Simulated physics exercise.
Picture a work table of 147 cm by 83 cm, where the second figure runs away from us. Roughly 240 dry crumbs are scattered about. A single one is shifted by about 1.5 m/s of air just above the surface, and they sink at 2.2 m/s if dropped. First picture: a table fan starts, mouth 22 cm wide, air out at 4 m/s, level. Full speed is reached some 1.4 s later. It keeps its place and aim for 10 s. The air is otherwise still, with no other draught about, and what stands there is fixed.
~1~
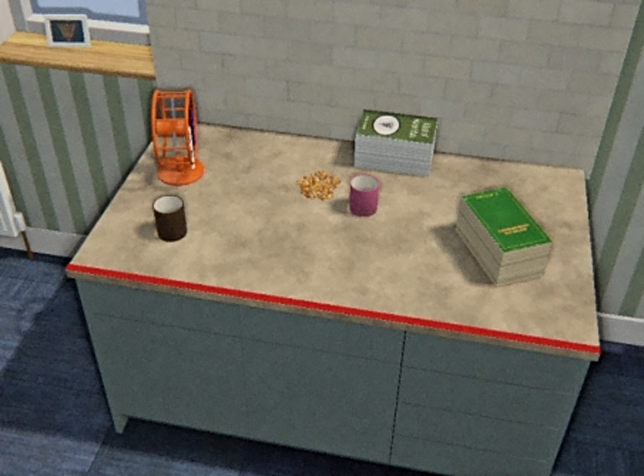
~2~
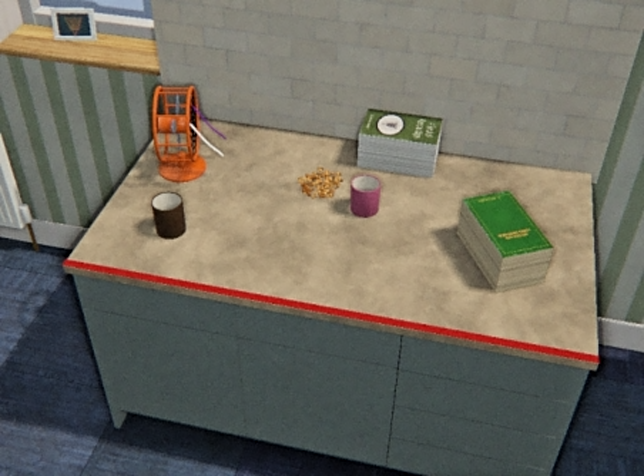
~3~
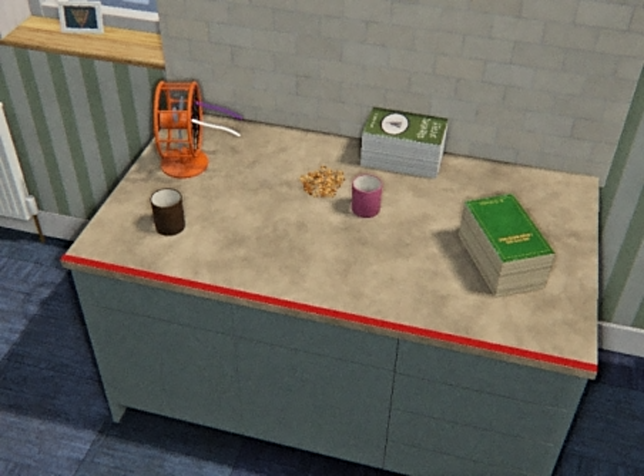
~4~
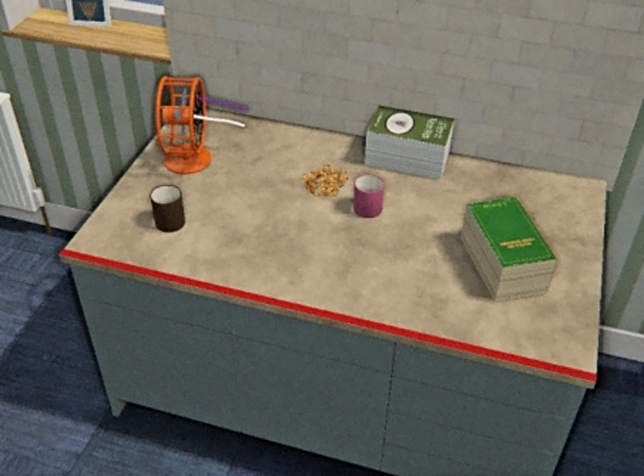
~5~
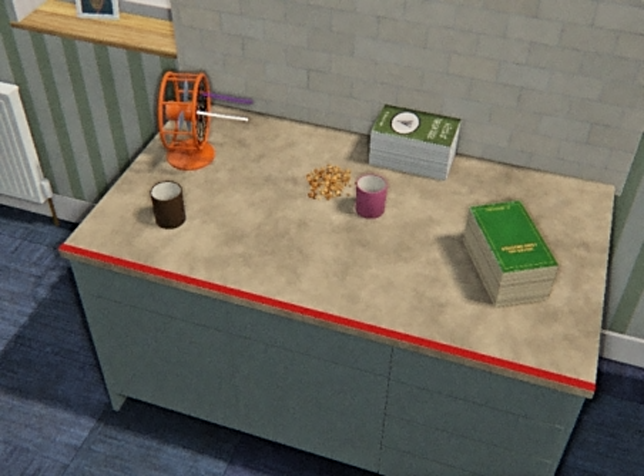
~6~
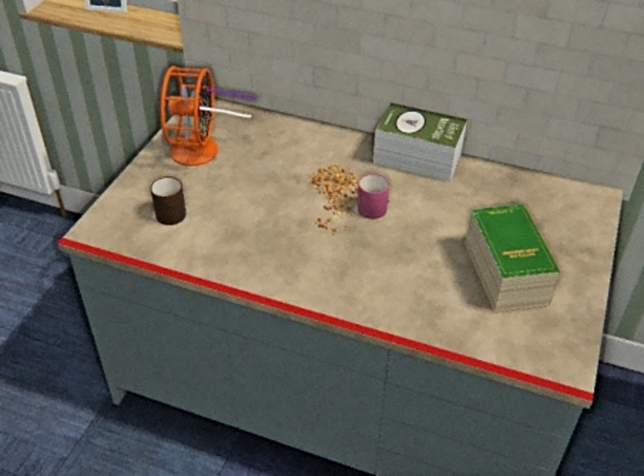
To begin with, a pile of dry crumbs lies still between two mugs on a work table, with books and an orange table fan nearby. Purple and white strips lift and stream rightward from the fan as the view drifts. Then the crumbs stir, some scattering toward the red front edge.
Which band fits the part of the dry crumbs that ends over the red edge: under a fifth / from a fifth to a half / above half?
The part beyond that edge is going to stay below a fifth.
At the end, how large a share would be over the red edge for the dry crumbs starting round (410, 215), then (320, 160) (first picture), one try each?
Roughly 0 %, then 0 %.
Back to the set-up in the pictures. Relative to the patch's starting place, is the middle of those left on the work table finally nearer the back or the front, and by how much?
The middle ends nearer the front end, some 10 cm from where the patch began.
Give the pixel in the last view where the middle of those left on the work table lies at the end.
Centre point: About (361, 204).
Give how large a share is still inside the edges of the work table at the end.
Around 90 per cent.
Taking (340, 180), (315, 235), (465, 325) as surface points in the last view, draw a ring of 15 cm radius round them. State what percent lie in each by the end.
Taking the spots one by one, around 30 %, 30 % and 0 %.
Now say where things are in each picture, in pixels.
The middle of the dry crumbs is near (317, 186), none has stirred yet and the mouth of the table fan is at (175, 128), in the first picture.
The middle of the dry crumbs is near (319, 183), none has stirred yet and the red edge is centred on (315, 312), in the second picture.
The middle of the dry crumbs is near (321, 181), none has stirred yet, the top of a mug is at (367, 183) and the top of a book is at (406, 126), in the third picture.
The middle of the dry crumbs is near (324, 180) and none has stirred yet, in the fourth picture.
The middle of the dry crumbs is near (331, 181), the farthest in sight from the table fan is at (357, 184) and about 10 % have left their places, in the fifth picture.
The middle of the dry crumbs is near (336, 186), the farthest in sight from the table fan is at (346, 227) and about 50 % have left their places, in the sixth picture.
Then, 0.9 s after the last picture, 86 % are on the move or not yet settled, 0 % are over the red edge; the middle of those still in play is near (356, 199).
Then, 2.1 s after the last picture, 78 % are on the move or not yet settled, 0 % are over the red edge; the middle of those still in play is near (362, 200).
Then, 4.4 s after the last picture, 69 % are on the move or not yet settled, 0 % are over the red edge; the middle of those still in play is near (361, 207).
Then, 8.9 s after the last picture, at the end, 0 % are over the red edge; the middle of those still in play is near (361, 204).
